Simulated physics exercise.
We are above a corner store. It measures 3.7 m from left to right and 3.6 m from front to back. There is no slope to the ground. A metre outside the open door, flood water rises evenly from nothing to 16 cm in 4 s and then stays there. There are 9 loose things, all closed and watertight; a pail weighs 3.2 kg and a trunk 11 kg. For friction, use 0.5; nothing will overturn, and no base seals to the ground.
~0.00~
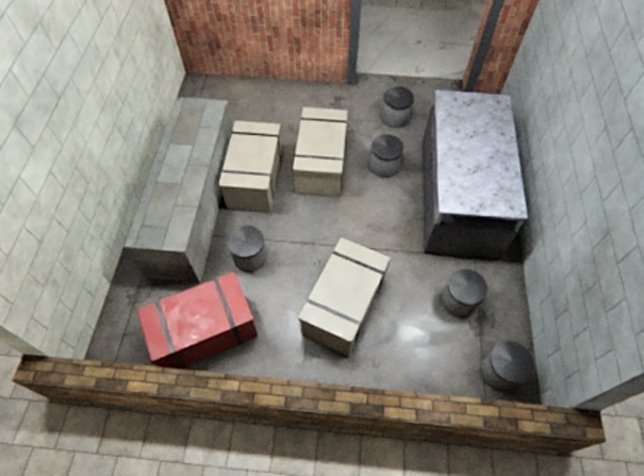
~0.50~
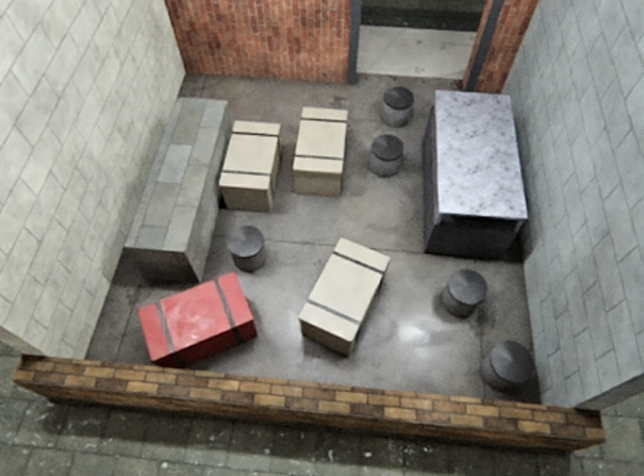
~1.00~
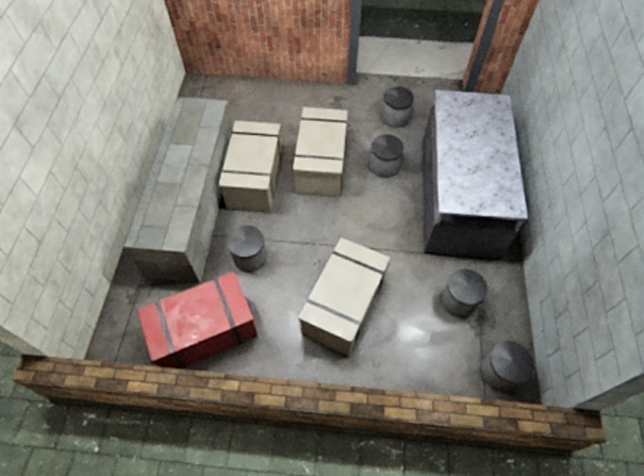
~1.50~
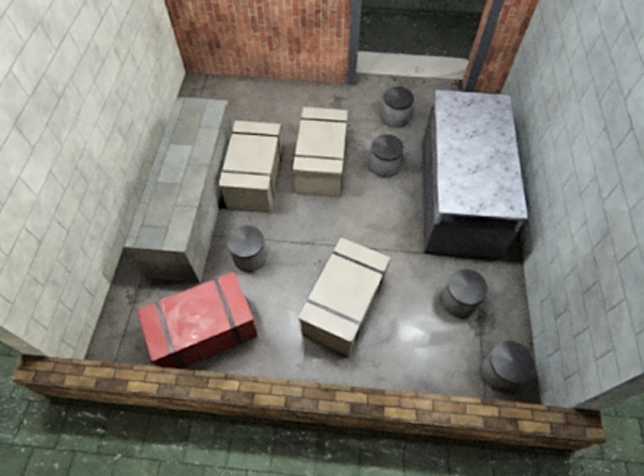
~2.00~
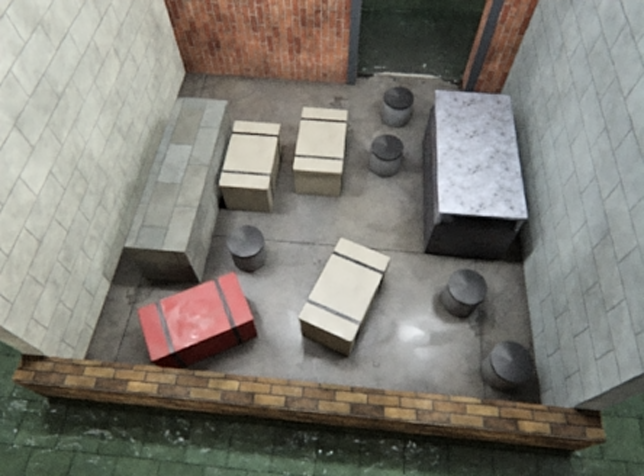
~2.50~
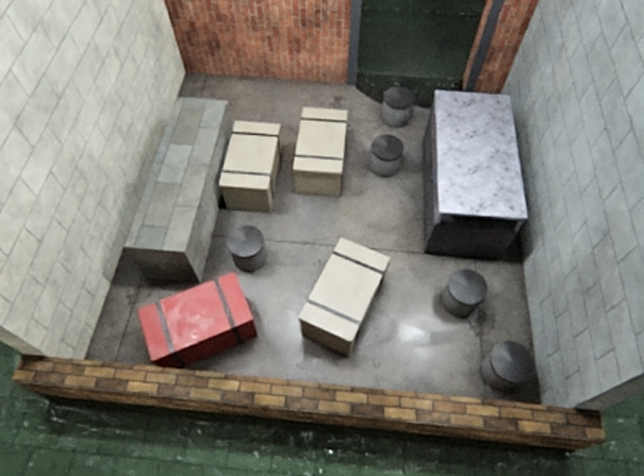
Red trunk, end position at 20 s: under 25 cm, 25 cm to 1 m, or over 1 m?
25 cm to 1 m.
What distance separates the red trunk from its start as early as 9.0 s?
40 cm or so by then.
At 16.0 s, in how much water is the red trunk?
Somewhere close to 12 cm.
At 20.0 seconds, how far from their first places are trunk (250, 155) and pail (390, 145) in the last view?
First 140 cm, then 250 cm.
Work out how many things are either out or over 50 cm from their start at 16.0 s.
It comes to 8.
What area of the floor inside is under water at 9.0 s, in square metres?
That flooded area is roughly 11.5 m2.
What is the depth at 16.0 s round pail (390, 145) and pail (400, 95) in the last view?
13 and 14 cm.
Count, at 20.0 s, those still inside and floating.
9 of them.
After 4.0 s the red trunk is near (195, 314), 0.0 m from its start, aground; 0 afloat.
After 9.0 s the red trunk is near (139, 308), 0.4 m from its start, afloat; 9 afloat.
After 16.0 s the red trunk is near (131, 295), 0.5 m from its start, afloat; 9 afloat.
After 20.0 s the red trunk is near (130, 293), 0.5 m from its start, afloat; 9 afloat.
